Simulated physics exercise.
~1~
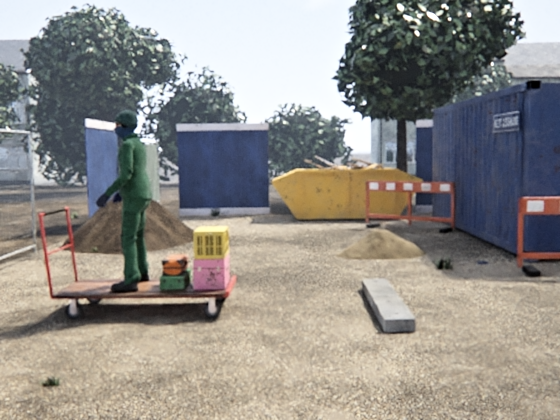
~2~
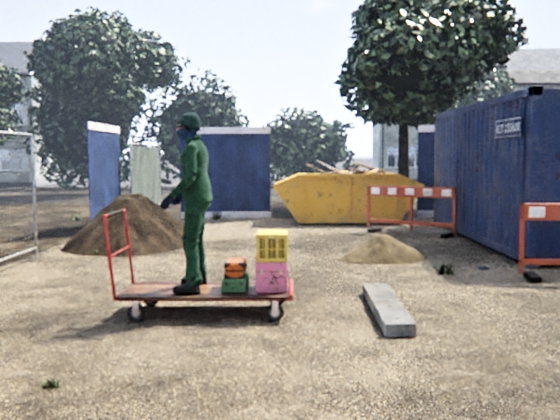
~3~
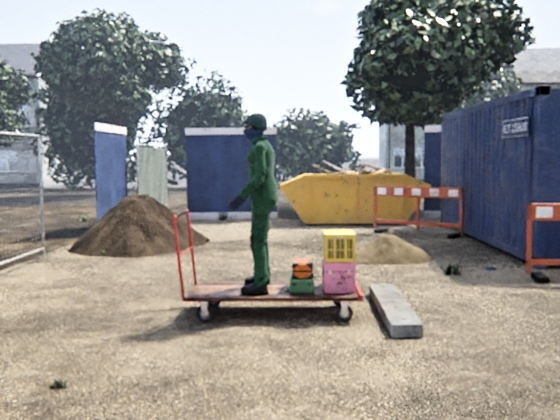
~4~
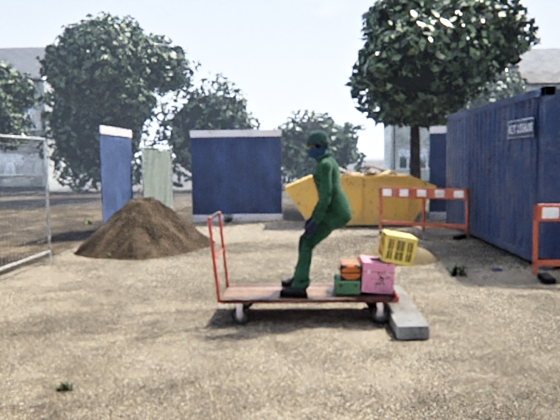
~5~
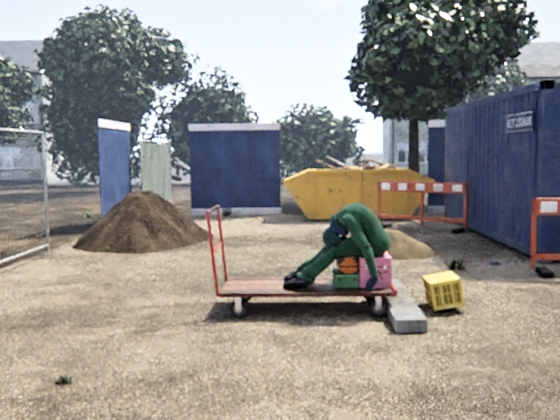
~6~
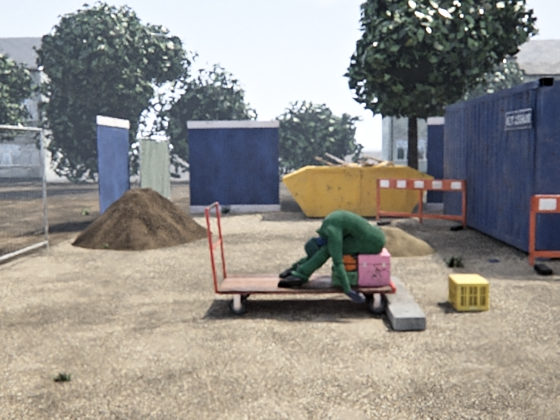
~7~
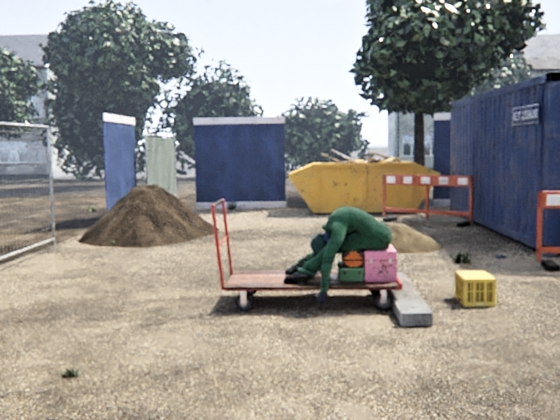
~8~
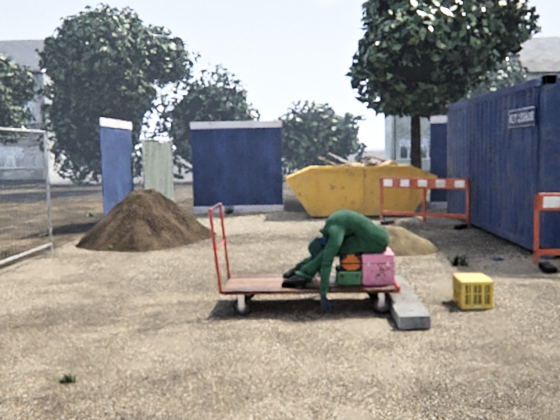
On a gravelly building site, a green-clad figure rides a flatbed trolley loaded with cases and a yellow crate rightward until it stops at a low kerb; the crate tumbles off onto the ground beyond, and the figure folds forward, ending slumped on the deck against the remaining load.
